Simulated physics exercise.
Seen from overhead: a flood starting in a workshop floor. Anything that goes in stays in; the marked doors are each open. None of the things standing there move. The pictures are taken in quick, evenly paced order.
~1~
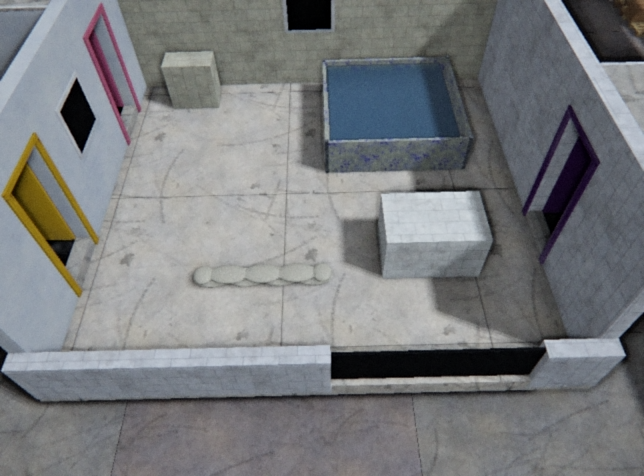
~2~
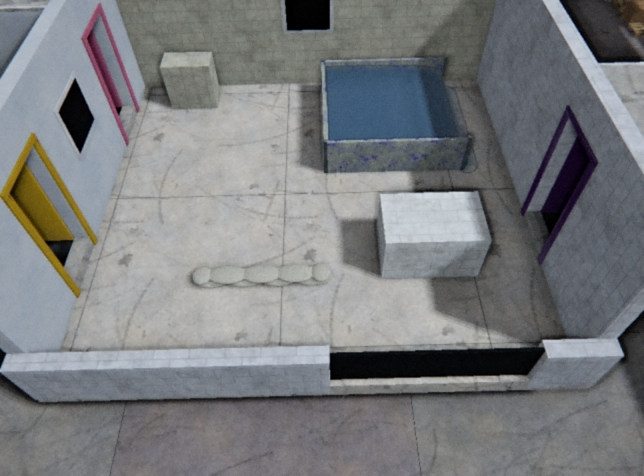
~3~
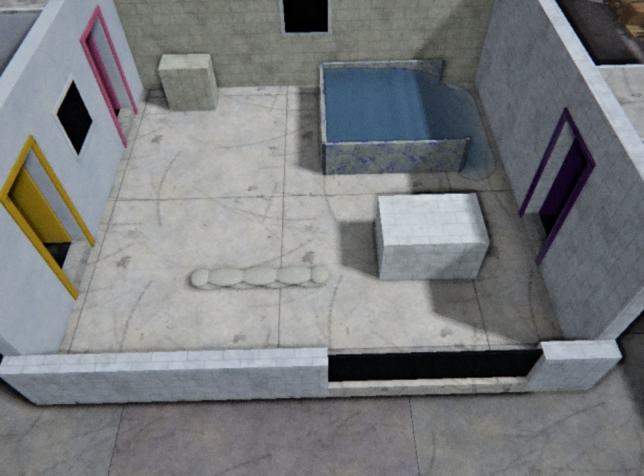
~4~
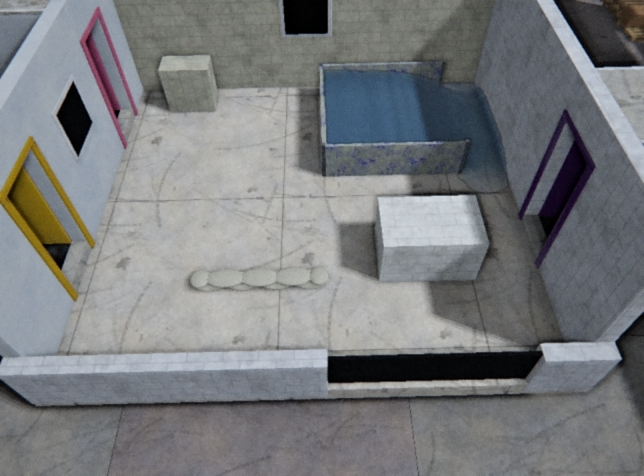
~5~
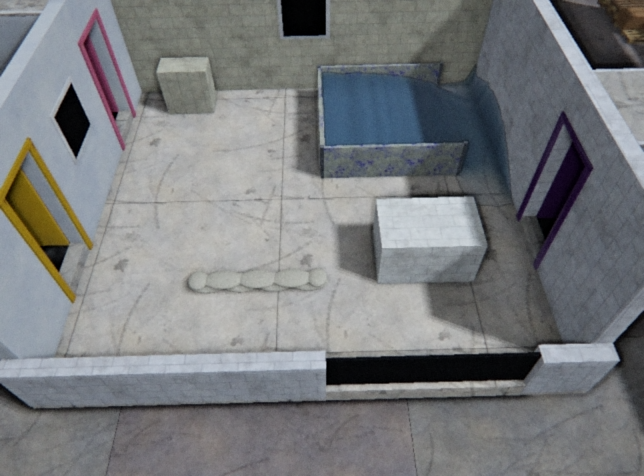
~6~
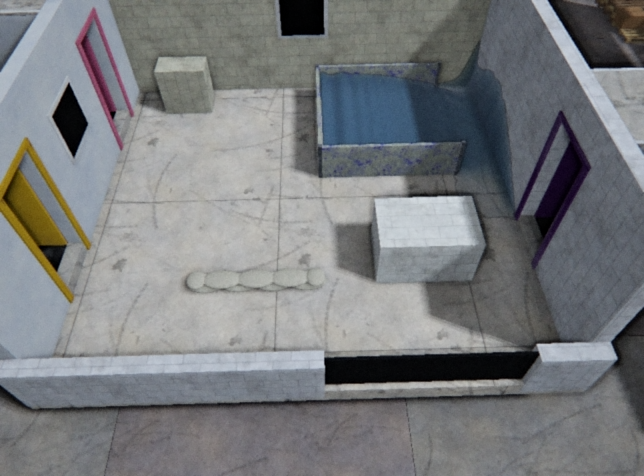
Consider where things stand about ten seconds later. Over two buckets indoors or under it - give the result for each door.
In order: The purple door will not go over two buckets; the pink door will not go over two buckets; the yellow door will not go over two buckets.
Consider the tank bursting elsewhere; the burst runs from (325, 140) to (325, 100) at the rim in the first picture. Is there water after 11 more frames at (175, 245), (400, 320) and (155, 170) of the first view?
The first spot is swamped, the second spared, the third swamped.
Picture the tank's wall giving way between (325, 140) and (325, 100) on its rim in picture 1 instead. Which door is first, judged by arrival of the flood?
The pink-painted one, I'd guess.
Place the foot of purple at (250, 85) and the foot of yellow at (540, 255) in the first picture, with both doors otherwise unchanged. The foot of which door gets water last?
That would be the door marked pink.
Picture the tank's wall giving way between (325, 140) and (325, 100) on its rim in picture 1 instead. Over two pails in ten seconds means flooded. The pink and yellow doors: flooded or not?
As I see it, the pink door tops the mark and the yellow door stays short of it.
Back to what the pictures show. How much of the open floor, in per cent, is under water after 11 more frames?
Near 25 in a hundred.
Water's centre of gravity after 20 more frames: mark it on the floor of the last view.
That puts it at around (404, 164).
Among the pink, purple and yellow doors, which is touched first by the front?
I say the purple door.
A moment on, water covers 15 % of the floor; the purple door wet at the sill, nothing in, the pink door not reached, the yellow door not reached.
Next, water covers 25 % of the floor; the purple door wet at the sill, nothing in, the pink door not reached, the yellow door not reached.
Then, water covers 45 % of the floor; the purple door wet at the sill, nothing in, the pink door wet at the sill, nothing in, the yellow door not reached.
Later, water covers 85 % of the floor; the purple door wet at the sill, nothing in, the pink door wet at the sill, nothing in, the yellow door wet at the sill, nothing in.
In the end, water covers 95 % of the floor; the purple door under two buckets in, the pink door wet at the sill, nothing in, the yellow door wet at the sill, nothing in.
